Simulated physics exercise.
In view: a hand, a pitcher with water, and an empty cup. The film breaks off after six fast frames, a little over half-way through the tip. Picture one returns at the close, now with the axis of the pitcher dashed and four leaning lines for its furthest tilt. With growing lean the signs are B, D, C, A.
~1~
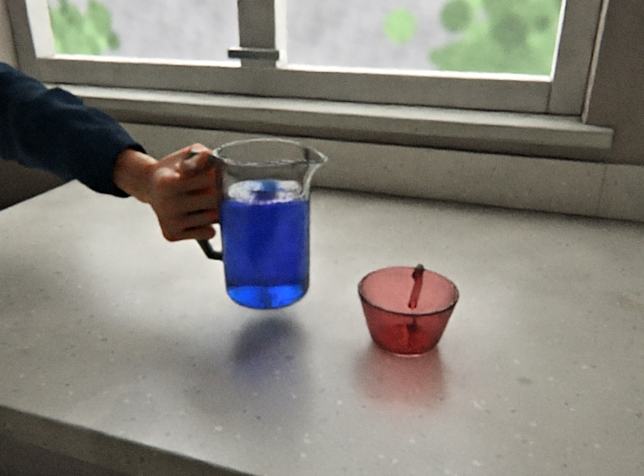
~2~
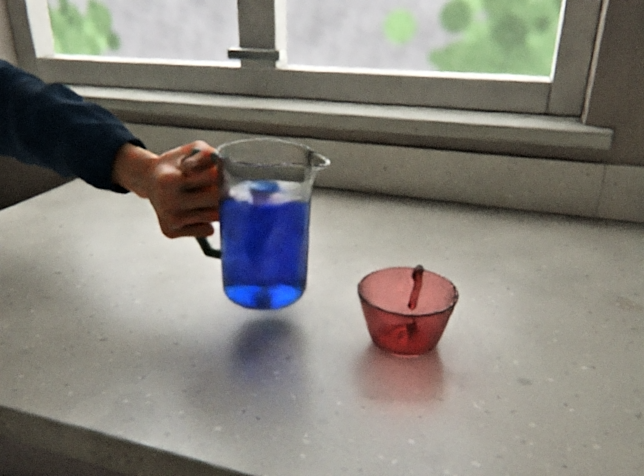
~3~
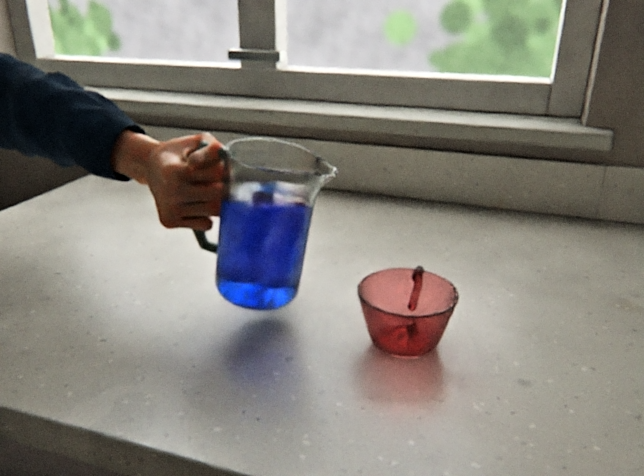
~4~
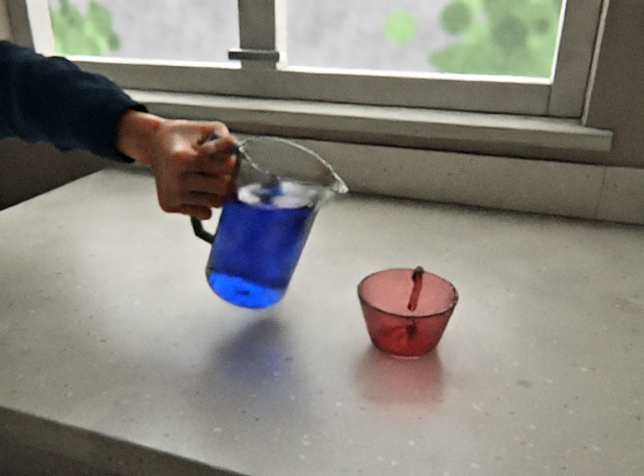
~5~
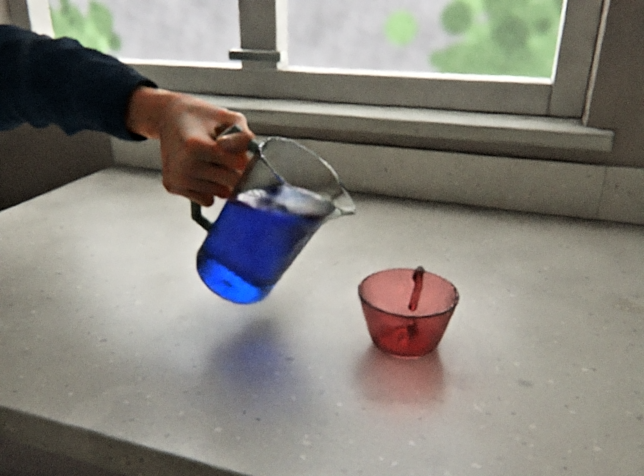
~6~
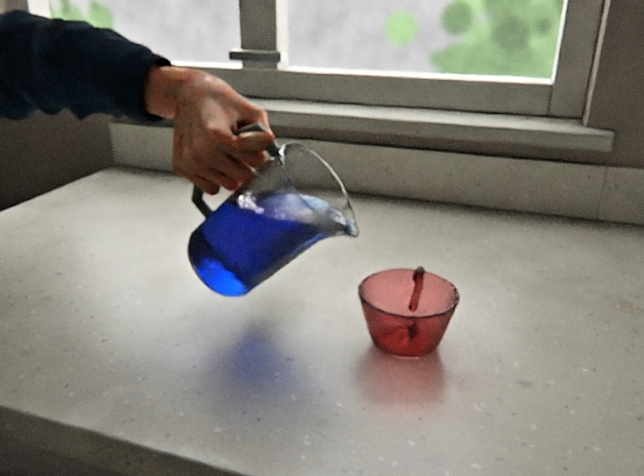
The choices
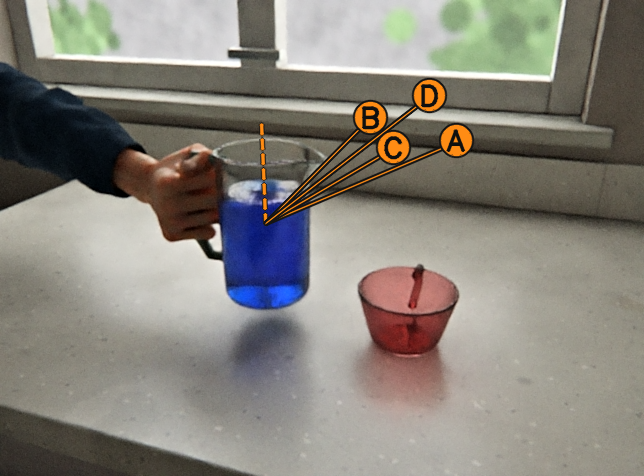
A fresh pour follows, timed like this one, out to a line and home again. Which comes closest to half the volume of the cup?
Go for A.
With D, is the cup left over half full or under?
Under.
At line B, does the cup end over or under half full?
Under.
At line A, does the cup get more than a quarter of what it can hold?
Yes, clearly.
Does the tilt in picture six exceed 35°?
Yes, it does.
On the marked copy, A at (441, 148); B at (358, 129); C at (379, 156); D at (416, 106).
For line A, the cup ends with about 49 % of what it can hold.
For line B, the cup ends with about 7 % of what it can hold.
For line C, the cup ends with about 31 % of what it can hold.
For line D, the cup ends with about 18 % of what it can hold.
